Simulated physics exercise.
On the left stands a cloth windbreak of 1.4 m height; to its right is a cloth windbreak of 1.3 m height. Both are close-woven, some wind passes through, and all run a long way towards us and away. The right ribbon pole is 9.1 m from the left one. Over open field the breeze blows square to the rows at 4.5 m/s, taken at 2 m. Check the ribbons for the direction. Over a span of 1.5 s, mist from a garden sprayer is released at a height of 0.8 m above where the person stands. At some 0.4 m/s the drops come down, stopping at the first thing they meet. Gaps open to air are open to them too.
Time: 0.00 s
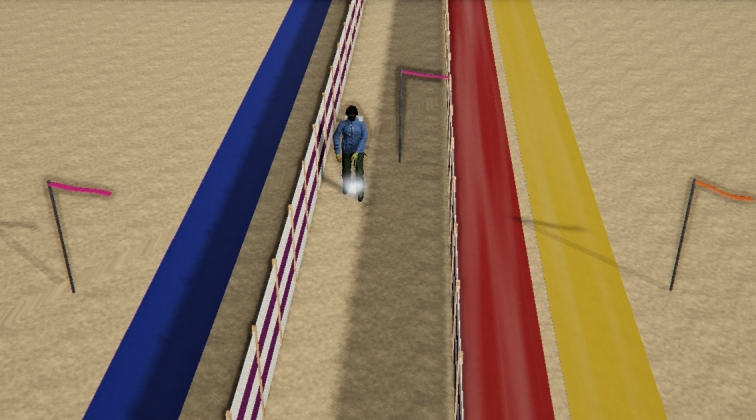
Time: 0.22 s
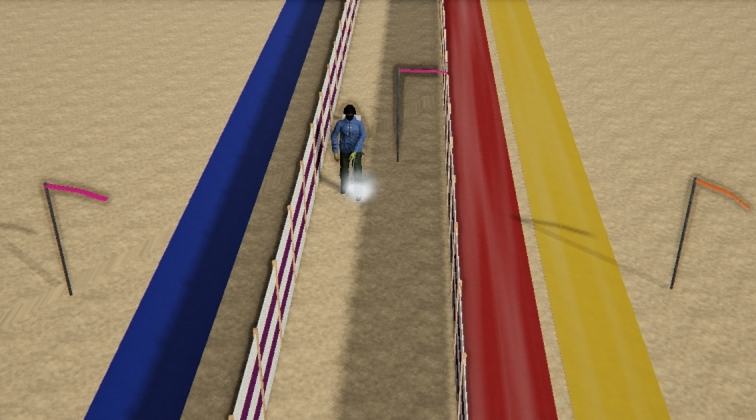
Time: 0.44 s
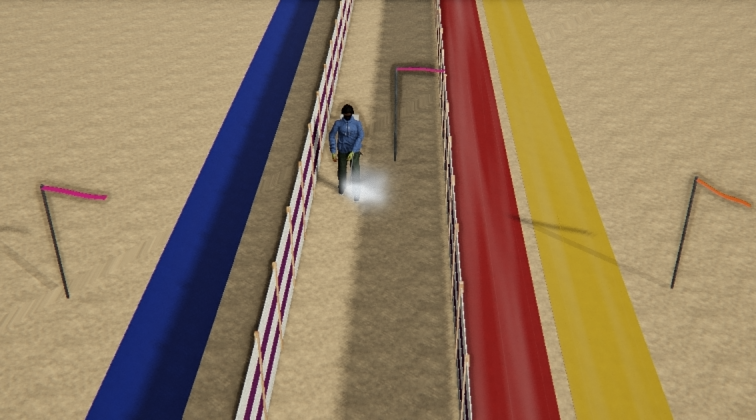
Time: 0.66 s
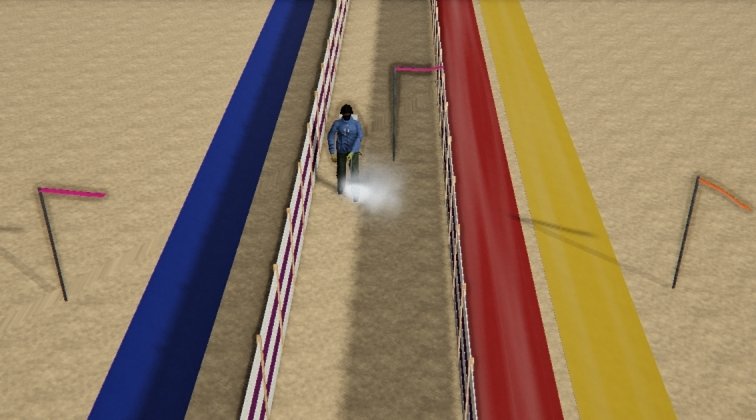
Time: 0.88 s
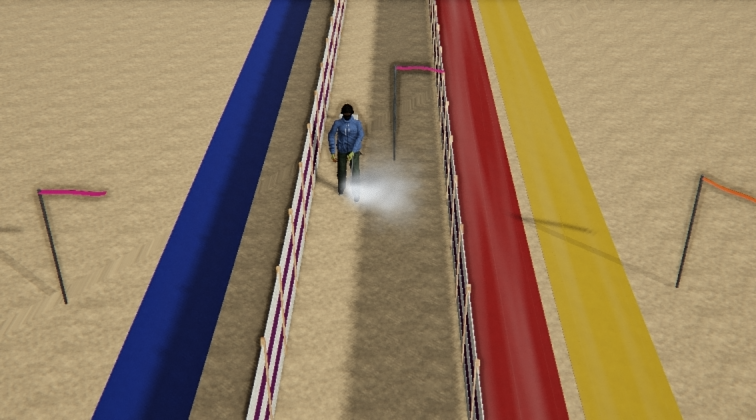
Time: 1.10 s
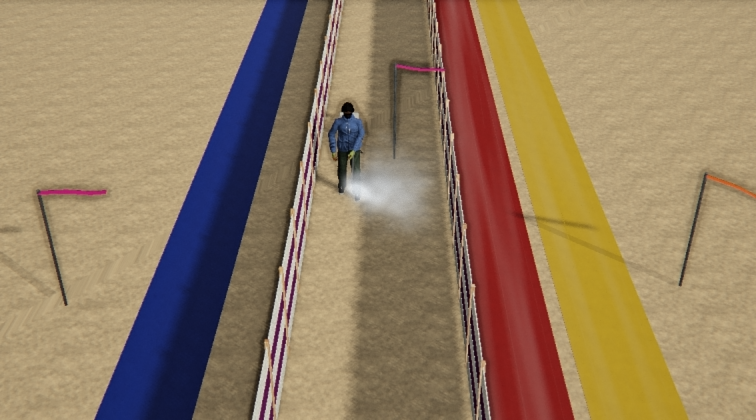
White mist spreading rightward near the feet of a person in blue between two long windbreaks, ribbons streaming right on poles.
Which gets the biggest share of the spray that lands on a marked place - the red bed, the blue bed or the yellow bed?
The red one.
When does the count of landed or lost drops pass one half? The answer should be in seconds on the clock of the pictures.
Estimated time: Close to 4.5 s.
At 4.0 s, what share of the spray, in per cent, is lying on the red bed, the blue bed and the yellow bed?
The shares come to around 15 percent red, 0 percent blue, 0 percent yellow.
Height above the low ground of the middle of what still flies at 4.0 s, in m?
Roughly 0.8 m up.
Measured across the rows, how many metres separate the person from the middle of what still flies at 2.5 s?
Roughly 1.5 m.
After 2.5 s, 0 % lies on the yellow bed, 0 % on the blue bed and 1 % on the red bed; 17 % has touched down or left; the middle of what still flies is 0.7 m above the low ground, near (433, 189).
After 4.0 s, 0 % lies on the yellow bed, 0 % on the blue bed and 14 % on the red bed; 46 % has touched down or left; the middle of what still flies is 0.9 m above the low ground, near (495, 183).
After 8.0 s, 3 % lies on the yellow bed, 0 % on the blue bed and 33 % on the red bed; 81 % has touched down or left.
After 20.0 s, 5 % lies on the yellow bed, 0 % on the blue bed and 33 % on the red bed; 100 % has touched down or left.
After 45.0 s, 6 % lies on the yellow bed, 0 % on the blue bed and 33 % on the red bed; 100 % has touched down or left.
